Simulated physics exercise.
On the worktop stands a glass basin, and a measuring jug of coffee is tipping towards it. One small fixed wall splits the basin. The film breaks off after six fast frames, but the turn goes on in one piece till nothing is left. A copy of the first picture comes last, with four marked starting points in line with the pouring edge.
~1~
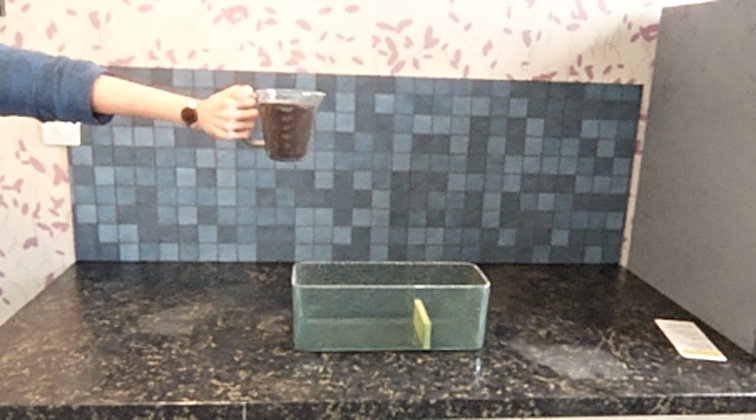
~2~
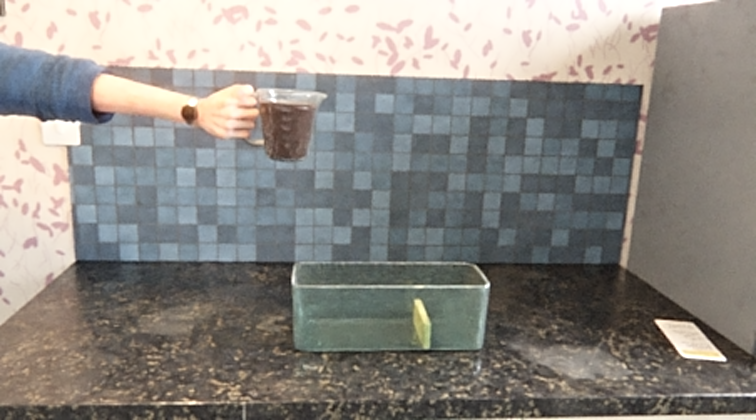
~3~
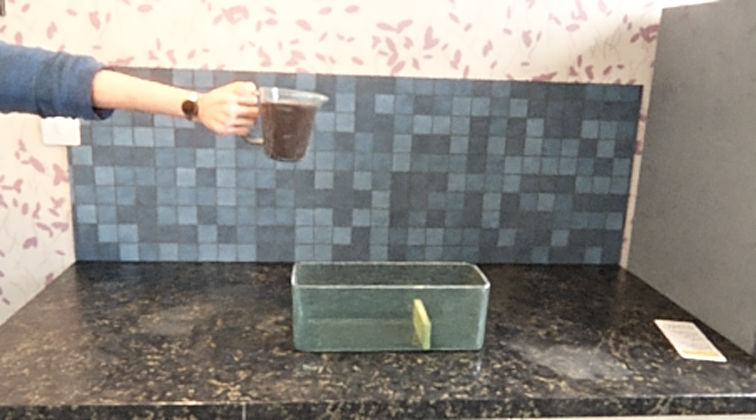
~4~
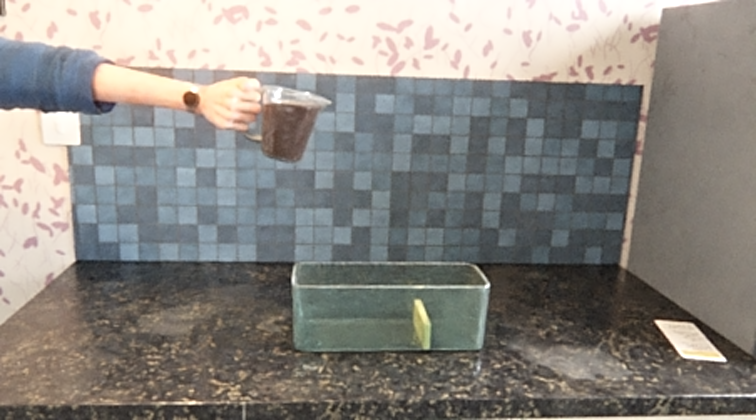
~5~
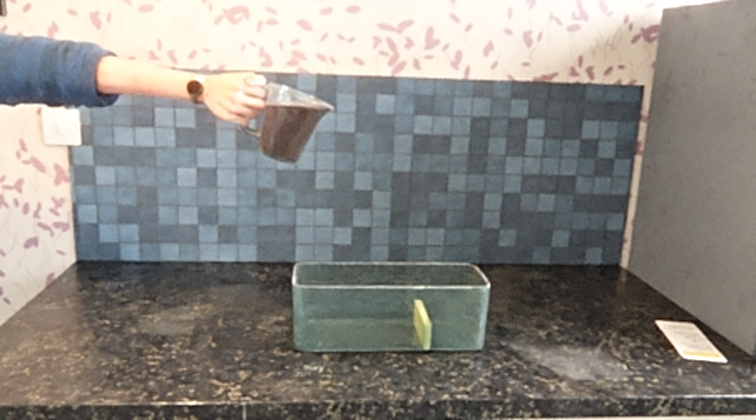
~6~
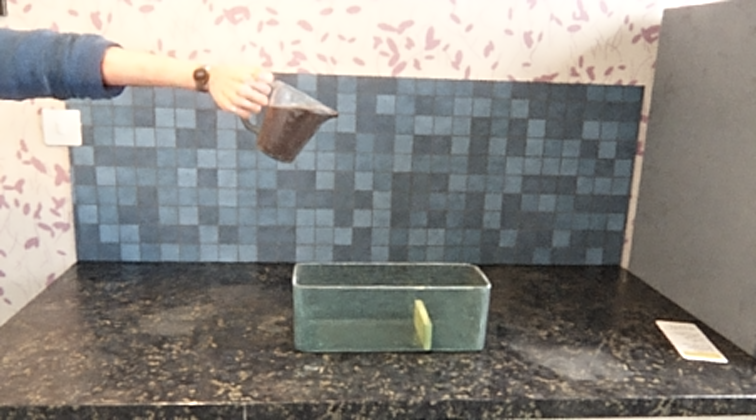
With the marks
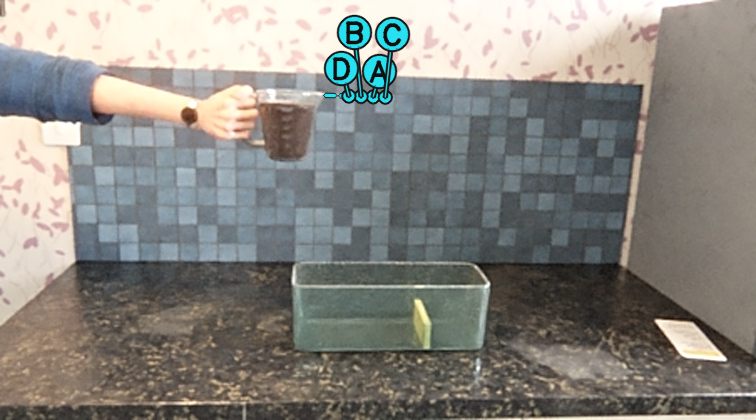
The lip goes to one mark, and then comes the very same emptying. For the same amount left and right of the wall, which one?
Best: A.
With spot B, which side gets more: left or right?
More ends on the left.
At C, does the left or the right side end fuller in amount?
The right one.
On the marked copy, A at (373, 96); B at (361, 96); C at (385, 97); D at (348, 96).
With A, about 51 % ends left of the wall and 46 % right of it; 3 % is lost outside.
With B, about 85 % ends left of the wall and 8 % right of it; 8 % is lost outside.
With C, about 15 % ends left of the wall and 82 % right of it.
With D, about 90 % ends left of the wall and 5 % right of it; 5 % is lost outside.
